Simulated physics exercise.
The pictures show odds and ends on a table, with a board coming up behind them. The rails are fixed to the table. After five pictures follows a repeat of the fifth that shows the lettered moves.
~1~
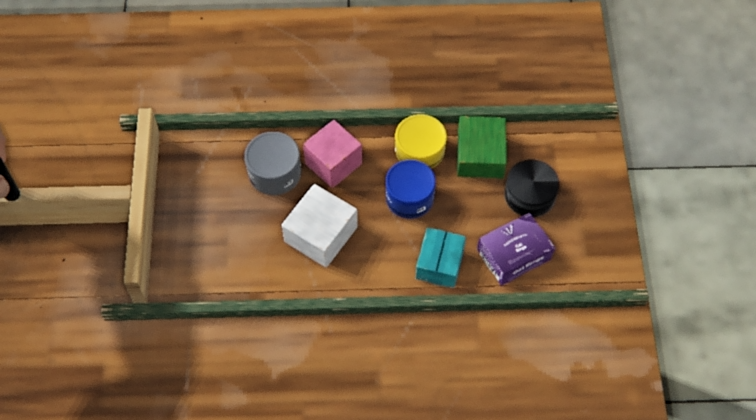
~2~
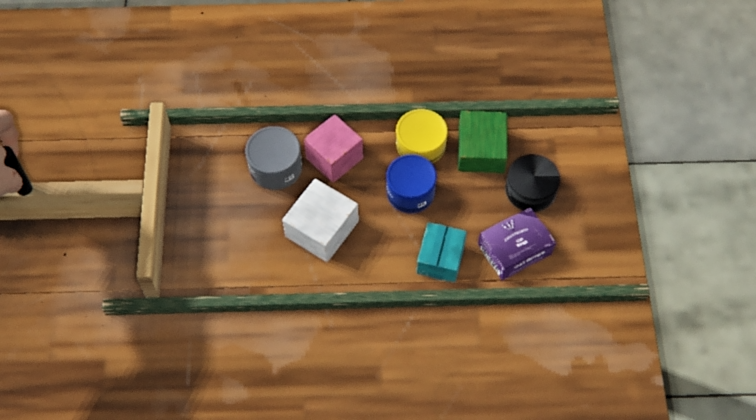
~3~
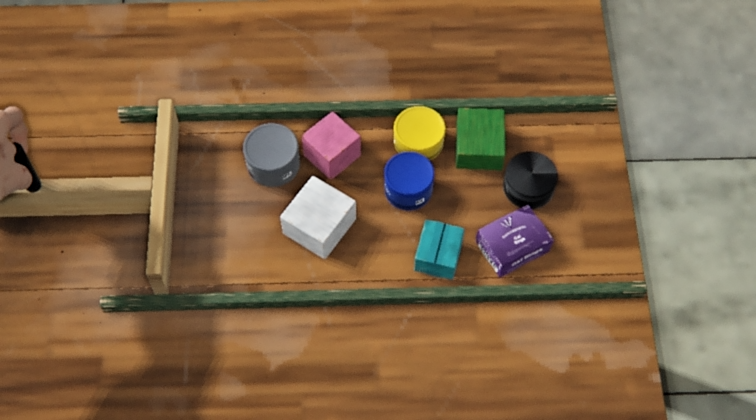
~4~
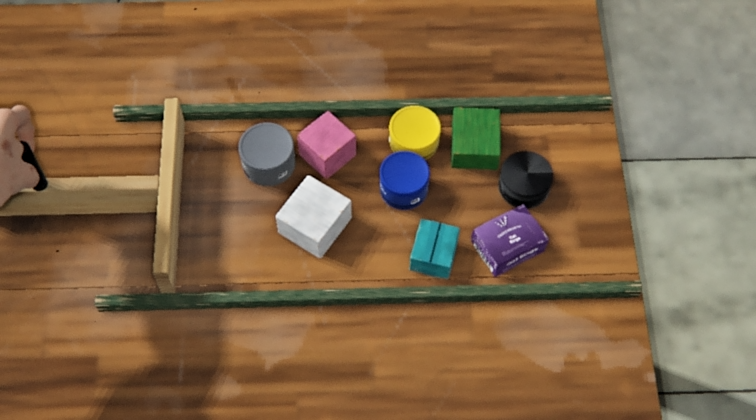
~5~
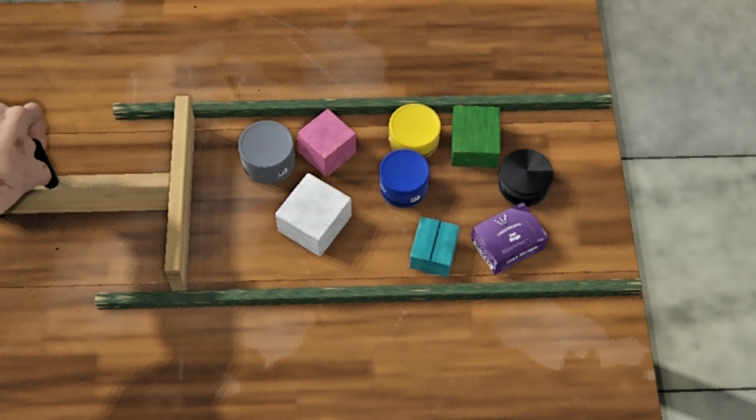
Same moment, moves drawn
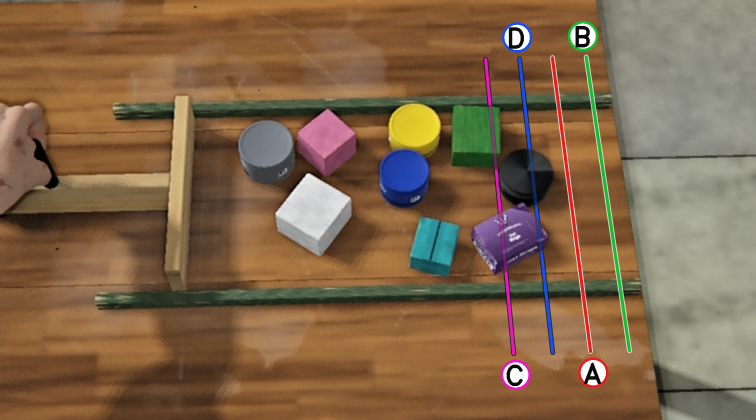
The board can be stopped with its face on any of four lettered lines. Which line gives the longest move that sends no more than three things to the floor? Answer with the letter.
At D, and not beyond.
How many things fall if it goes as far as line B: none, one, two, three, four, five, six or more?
In all, six or more.
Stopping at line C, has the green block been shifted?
Yes.
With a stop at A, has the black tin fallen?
Yes.
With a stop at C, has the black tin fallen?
No.
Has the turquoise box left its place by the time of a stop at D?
Yes.
On the marked copy, A at (570, 194); B at (606, 193); C at (499, 196); D at (535, 195).
Following D. Soon after the start, board (306, 176); yellow tub (432, 128); pink block (386, 134).
Later, board (434, 173); green block (588, 151); black tin (566, 195).
In the end, board (535, 171); black tin over the edge; green block over the edge; three fallen.
As for the rest, A drops six; B drops nine; C is within the limit but short.
